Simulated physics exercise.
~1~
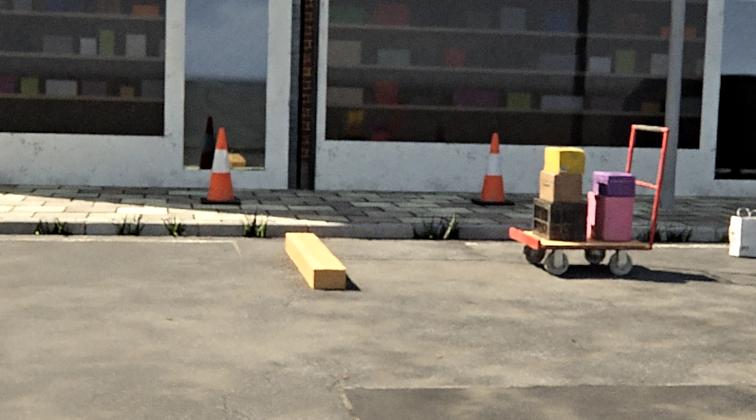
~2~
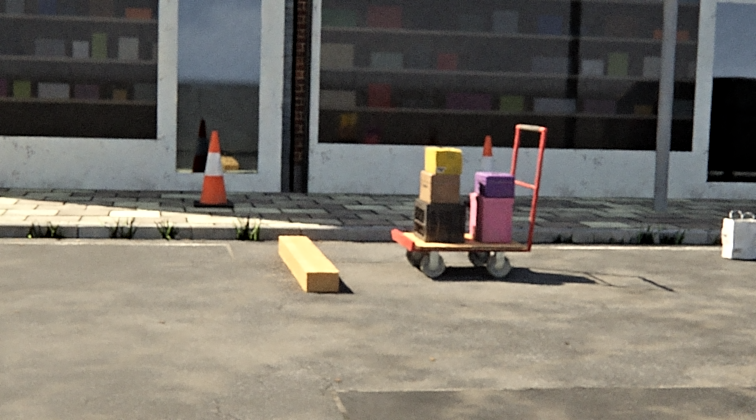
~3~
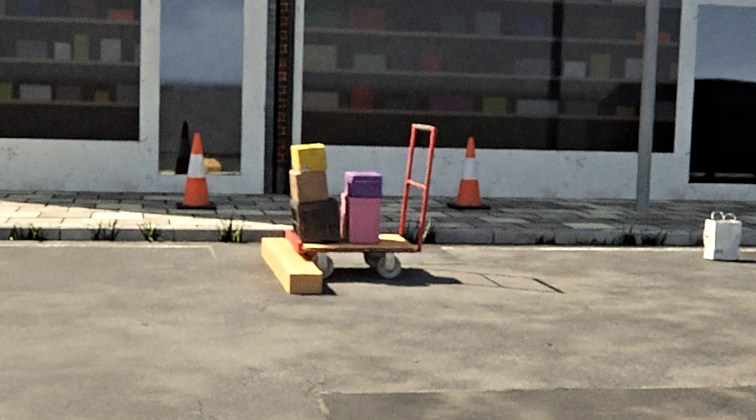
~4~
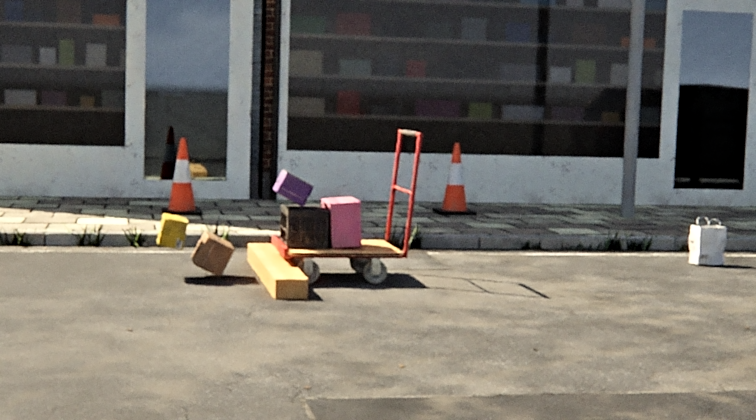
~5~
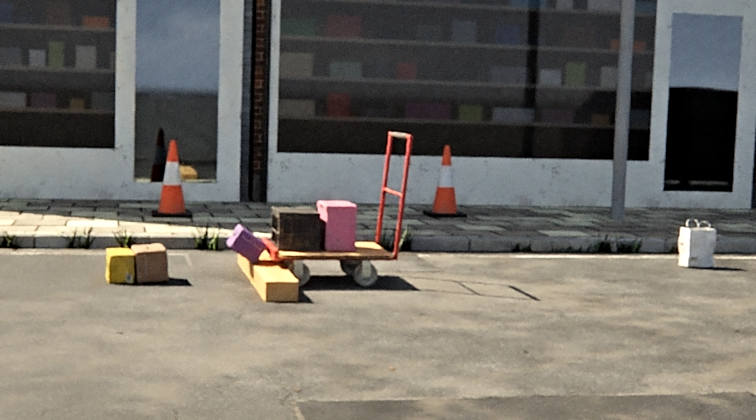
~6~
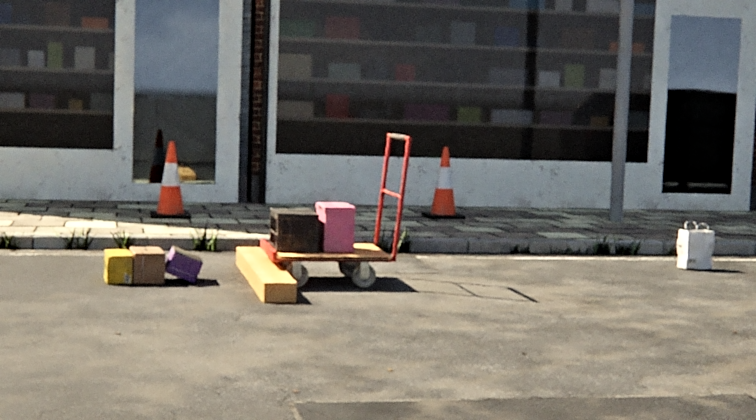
A loaded trolley rolled left along the road and stopped against a low yellow step, sending its yellow, brown and purple boxes tumbling over the front onto the ground, while the black crate and pink box stayed on the deck.
